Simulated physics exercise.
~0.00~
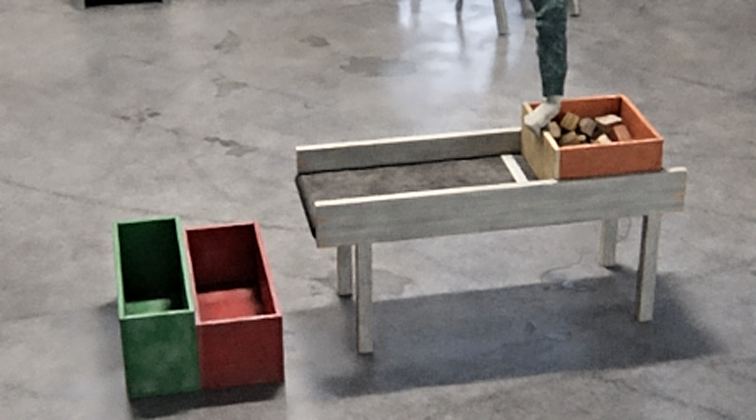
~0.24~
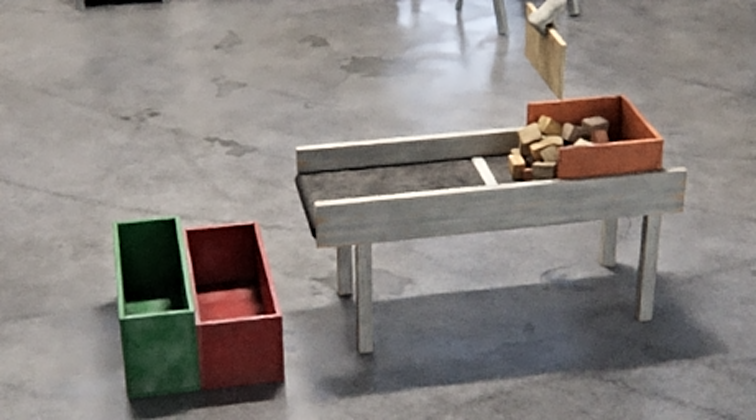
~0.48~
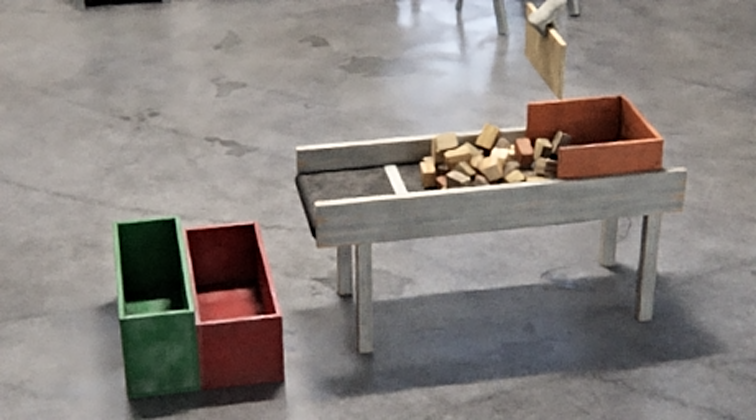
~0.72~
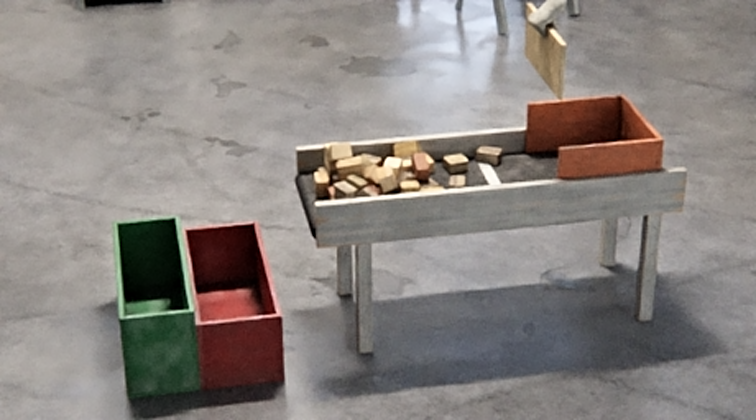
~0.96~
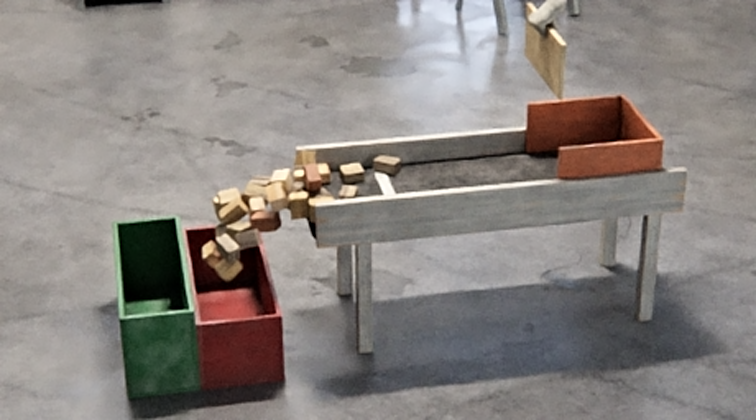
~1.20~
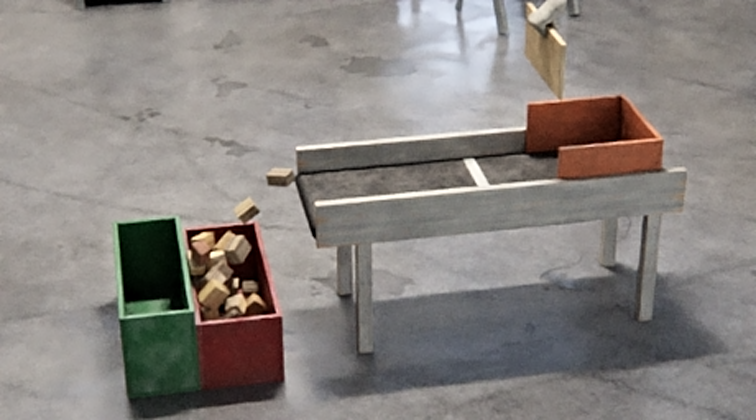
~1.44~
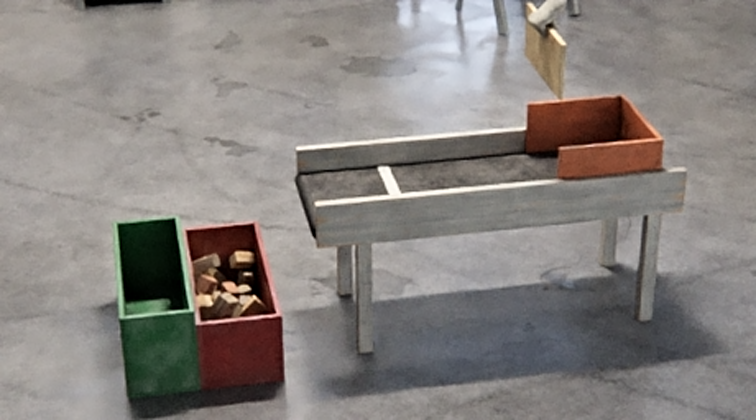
A pale grey conveyor table with a dark belt stands on a smooth concrete floor, seen from slightly above by a still camera. An orange pen full of loose wooden blocks sits at its right end, while a green box and a red tub stand side by side on the floor at left, the red one nearer. A hand lifts the wooden gate, and the blocks ride leftward on the belt, spreading out behind a pale stripe. They spill off the left end in a tumbling stream and drop into the red tub. The last stragglers follow, leaving the blocks heaped there and the belt empty.
